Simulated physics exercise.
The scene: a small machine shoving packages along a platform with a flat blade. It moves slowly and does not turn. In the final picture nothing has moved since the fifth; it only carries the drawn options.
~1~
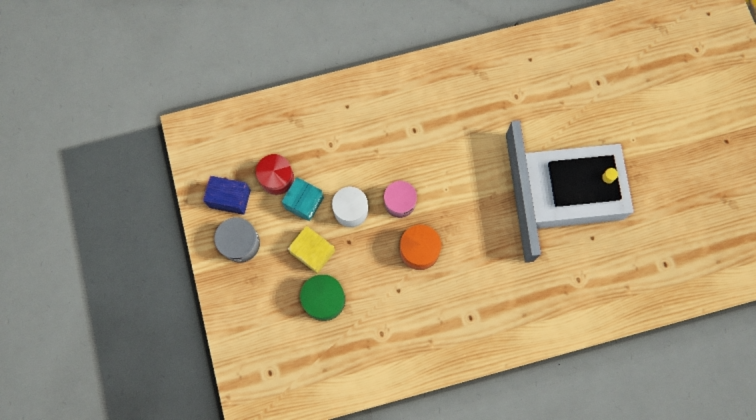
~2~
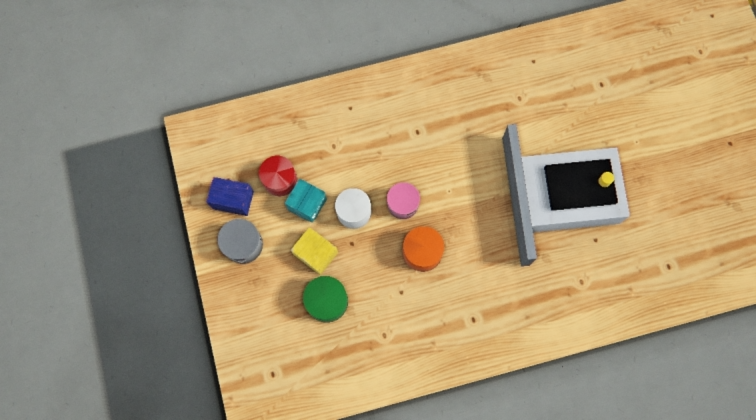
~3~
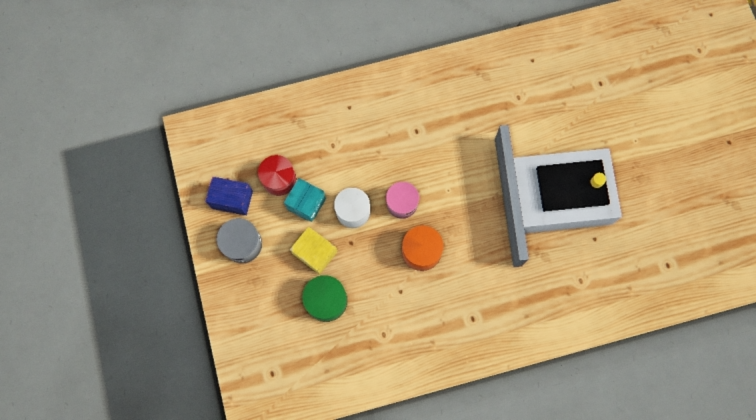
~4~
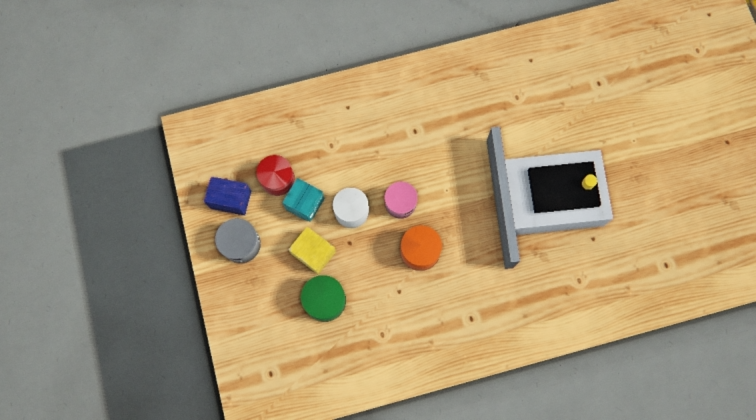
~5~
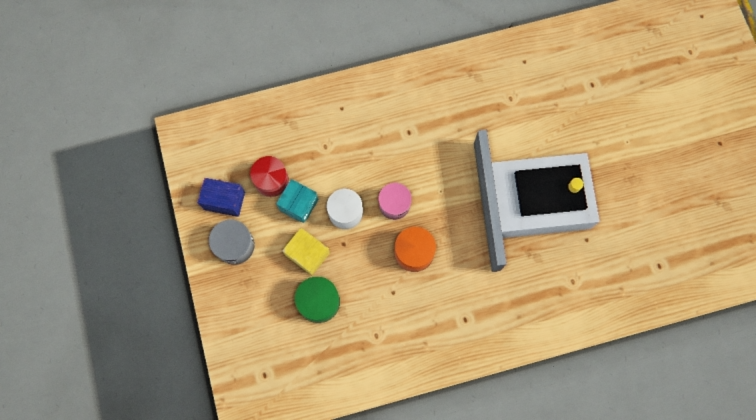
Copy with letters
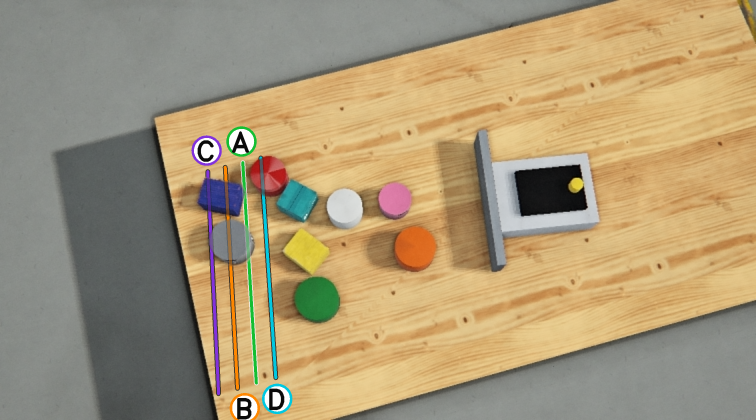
To begin with, a small grey machine with a flat blade sits on a wooden platform, to the right of a cluster of nine colourful packages. It then slides slowly leftward without turning, narrowing the gap to the orange and pink ones, while the packages stay in their places, untouched.
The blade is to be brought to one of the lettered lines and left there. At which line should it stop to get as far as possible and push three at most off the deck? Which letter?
The farthest such stop is B.
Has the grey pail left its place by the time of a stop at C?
Yes.
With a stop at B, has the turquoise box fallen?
By then, no.
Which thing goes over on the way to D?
The grey pail.
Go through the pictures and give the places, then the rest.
The first picture shows white canister (350, 207); pink pail (401, 200); robot (580, 181).
The second picture shows robot (576, 184); orange canister (423, 250).
The third picture shows robot (568, 186); yellow crate (314, 251).
The fourth picture shows robot (559, 187); green canister (324, 299).
The fifth picture shows robot (546, 190); white canister (345, 209); pink pail (395, 201); grey pail (233, 243).
On the marked copy, A at (249, 269); B at (231, 274); C at (213, 279); D at (268, 264).
With B. Early on, robot (453, 215); orange canister (377, 256); white canister (341, 210).
Further on, robot (358, 240); grey pail (212, 244); yellow crate (245, 273).
At the end, robot (283, 260); grey pail over the edge; yellow crate over the edge; three fallen.
As for the rest, A is within the limit but short; C drops five; D is within the limit but short.
